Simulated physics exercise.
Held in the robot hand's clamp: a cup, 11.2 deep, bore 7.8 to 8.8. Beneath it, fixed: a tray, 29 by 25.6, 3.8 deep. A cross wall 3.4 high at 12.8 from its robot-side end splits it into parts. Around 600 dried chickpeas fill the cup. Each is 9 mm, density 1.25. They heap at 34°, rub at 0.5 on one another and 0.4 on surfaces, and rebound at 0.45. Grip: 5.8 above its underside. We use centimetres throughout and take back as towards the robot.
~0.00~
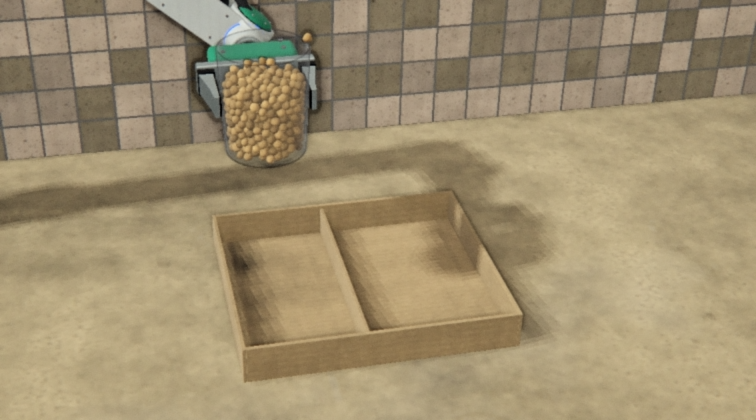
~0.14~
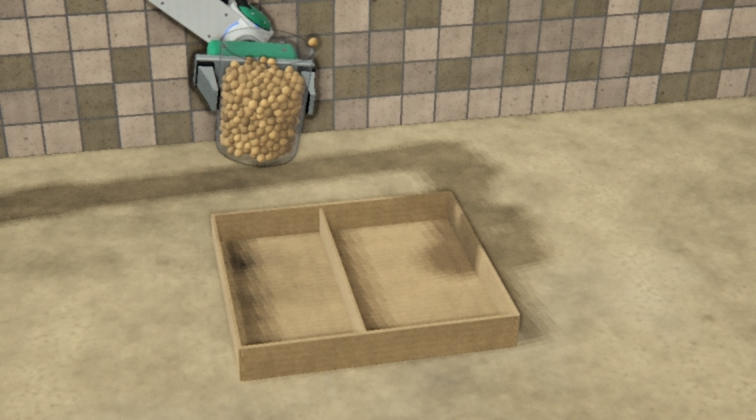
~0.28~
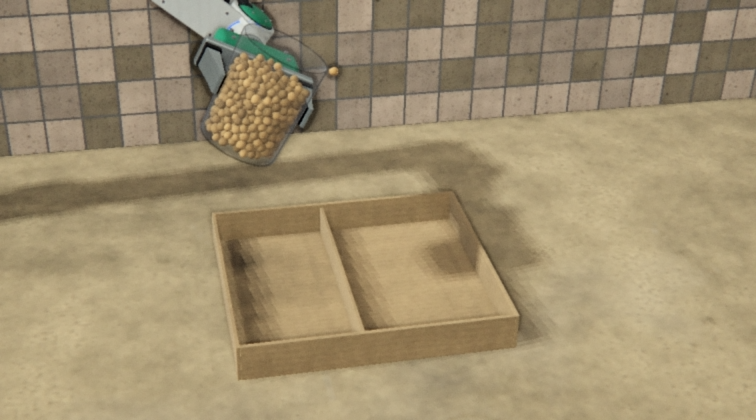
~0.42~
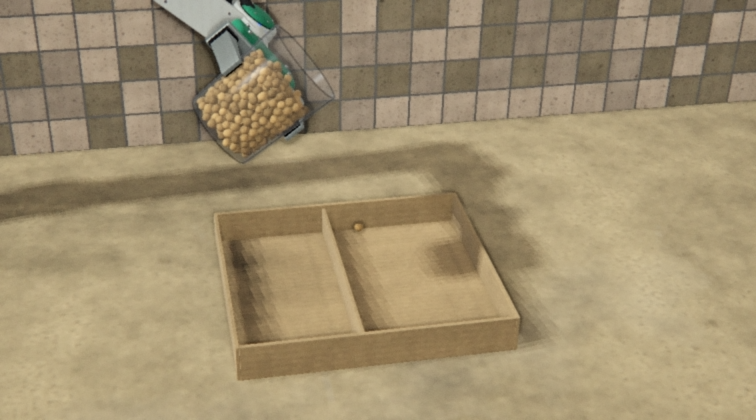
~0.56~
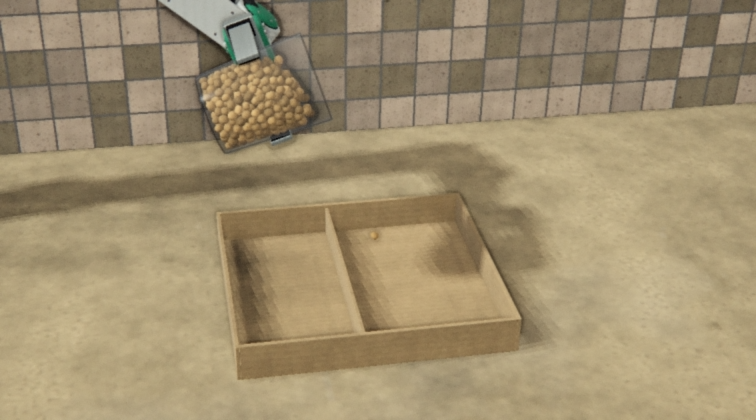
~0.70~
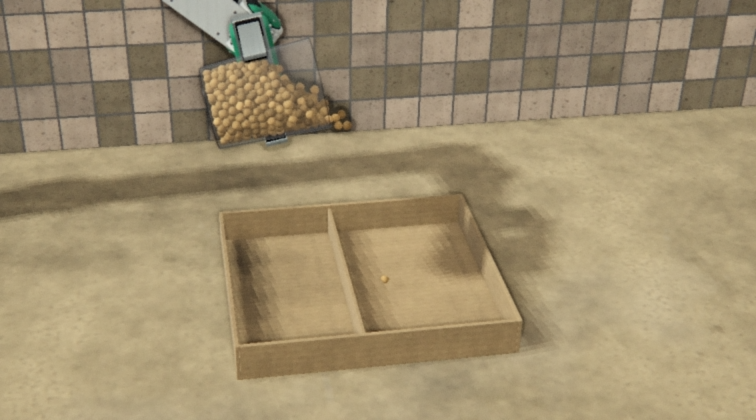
A robot gripper tilts a clear cup full of chickpeas to the right above a divided wooden tray; one chickpea drops into the right compartment and rolls forward, then a few more slip over the cup's rim.
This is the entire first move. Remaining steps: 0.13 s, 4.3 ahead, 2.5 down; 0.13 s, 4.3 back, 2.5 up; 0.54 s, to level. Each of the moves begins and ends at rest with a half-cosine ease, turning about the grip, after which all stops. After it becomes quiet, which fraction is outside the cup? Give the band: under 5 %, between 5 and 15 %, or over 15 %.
Band: Over 15 %.
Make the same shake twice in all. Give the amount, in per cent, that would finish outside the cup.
40 per cent.
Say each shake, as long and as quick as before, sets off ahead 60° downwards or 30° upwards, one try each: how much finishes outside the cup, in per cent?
Try one gives about 10 in a hundred, try two about 60 in a hundred.
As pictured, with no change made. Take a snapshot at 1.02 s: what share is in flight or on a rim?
Reading at that time: Some 19 per cent.
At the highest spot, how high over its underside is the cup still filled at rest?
About 9.0 cm.
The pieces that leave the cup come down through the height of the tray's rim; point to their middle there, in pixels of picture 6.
Near (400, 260).
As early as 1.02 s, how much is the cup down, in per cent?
Roughly 20 percent up to then.
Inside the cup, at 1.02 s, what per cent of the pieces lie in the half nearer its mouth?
Something near 40 per cent is there.
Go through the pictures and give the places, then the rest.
The first frame shows cup middle at (265, 100), level; upper third of the load around (264, 89), from x 225 to 310, top at y 40; 605 in the cup.
The second frame shows cup middle at (262, 99), tilted 8° forward; upper third of the load around (260, 87), from x 225 to 315, top at y 40.
The third frame shows cup middle at (261, 98), tilted 27° forward; upper third of the load around (257, 86), from x 210 to 335, top at y 60; 604 in the cup, 1 in flight or on a rim.
The fourth frame shows cup middle at (261, 98), tilted 52° forward; upper third of the load around (255, 84), from x 200 to 360, top at y 55; 604 in the cup, 1 in the far-side part.
The fifth frame shows cup middle at (262, 96), tilted 71° forward; upper third of the load around (253, 82), from x 205 to 375, top at y 60; 604 in the cup, 1 in the far-side part.
The sixth frame shows cup middle at (263, 96), tilted 79° forward; upper third of the load around (246, 84), from x 205 to 385, top at y 65; 601 in the cup, 1 in the far-side part, 3 in flight or on a rim.
By 1.02 s, tilted 77° forward, highest piece 26 above the table; 471 in the cup, 21 in the far-side part, 113 in flight or on a rim.
By 1.34 s, tilted 16° forward, highest piece 29 above the table; 449 in the cup, 139 in the far-side part, 11 in the robot-side part, 3 on the table or floor, 3 in flight or on a rim.
By 1.70 s, level, highest piece 29 above the table; 449 in the cup, 141 in the far-side part, 12 in the robot-side part, 3 on the table or floor.
By 2.75 s, level, highest piece 29 above the table; 449 in the cup, 141 in the far-side part, 12 in the robot-side part, 3 on the table or floor.
Final count, 449 in the cup, 141 in the far-side part, 12 in the robot-side part, 3 on the table or floor. That is 26 % outside the cup.
